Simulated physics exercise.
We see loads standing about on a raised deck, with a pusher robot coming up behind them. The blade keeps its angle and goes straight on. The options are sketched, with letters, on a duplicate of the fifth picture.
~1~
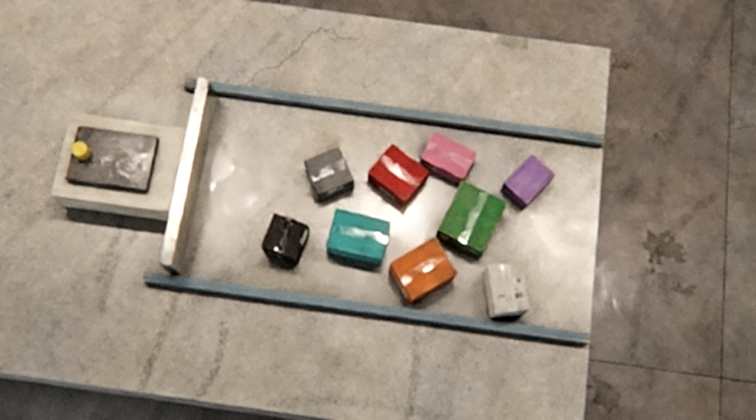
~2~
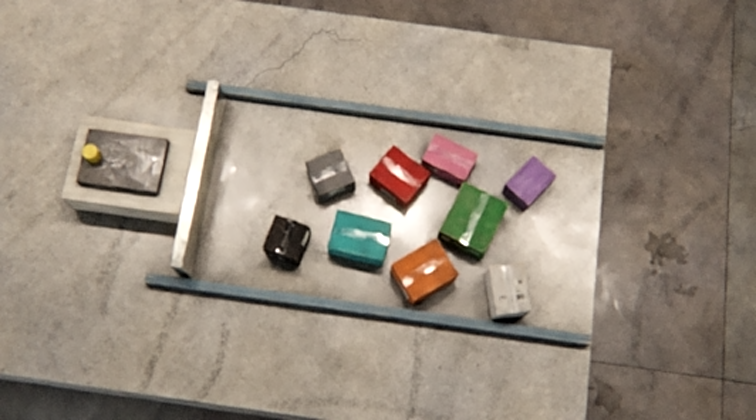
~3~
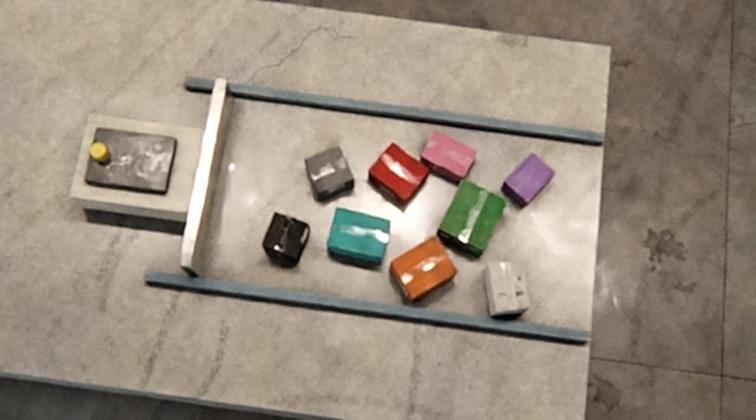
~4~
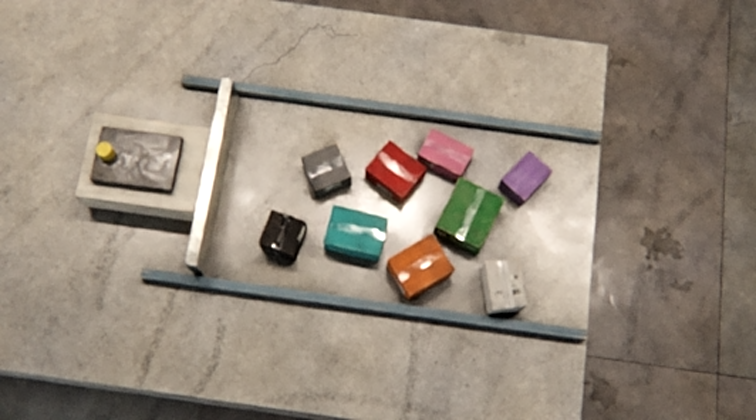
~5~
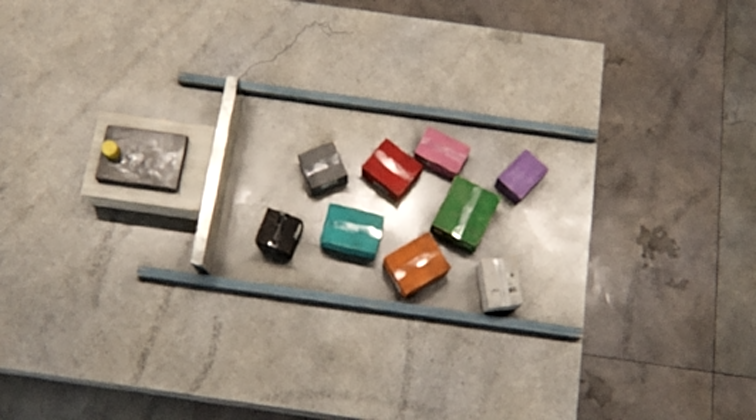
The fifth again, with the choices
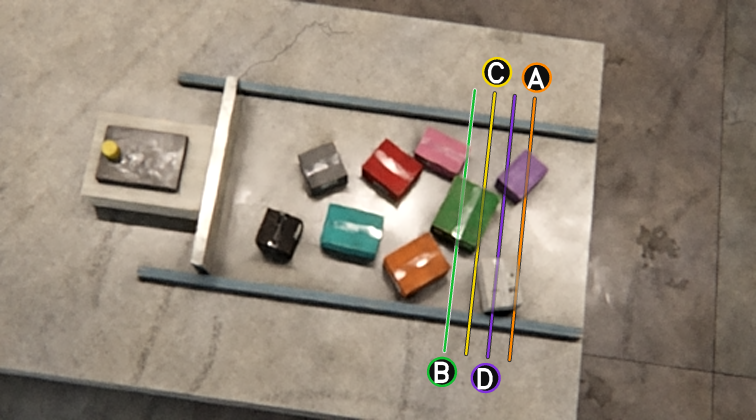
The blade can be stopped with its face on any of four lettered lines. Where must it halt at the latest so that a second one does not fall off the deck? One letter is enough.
C.
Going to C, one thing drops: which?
The green box goes over.
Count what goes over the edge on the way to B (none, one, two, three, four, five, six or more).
The count is none.
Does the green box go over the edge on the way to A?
By then, yes.
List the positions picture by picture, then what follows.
Red box (398, 176); pink parcel (448, 159); orange box (422, 271), in the first frame.
Robot (129, 162); purple crate (529, 184), in the second frame.
Robot (137, 161); black parcel (286, 237), in the third frame.
Robot (143, 160); green box (468, 216), in the fourth frame.
Robot (149, 158); red box (392, 171); pink parcel (442, 154); orange box (416, 266), in the fifth frame.
On the copy, A at (523, 224); B at (460, 215); C at (481, 218); D at (502, 221).
On C. First, robot (245, 172); black parcel (330, 237); turquoise parcel (378, 229).
Then, robot (341, 185); purple crate (534, 171); green box (526, 221).
Finally, robot (416, 196); green box over the edge; white box (582, 301); one fallen.
By contrast, A drops three; B is within the limit but short; D drops two.
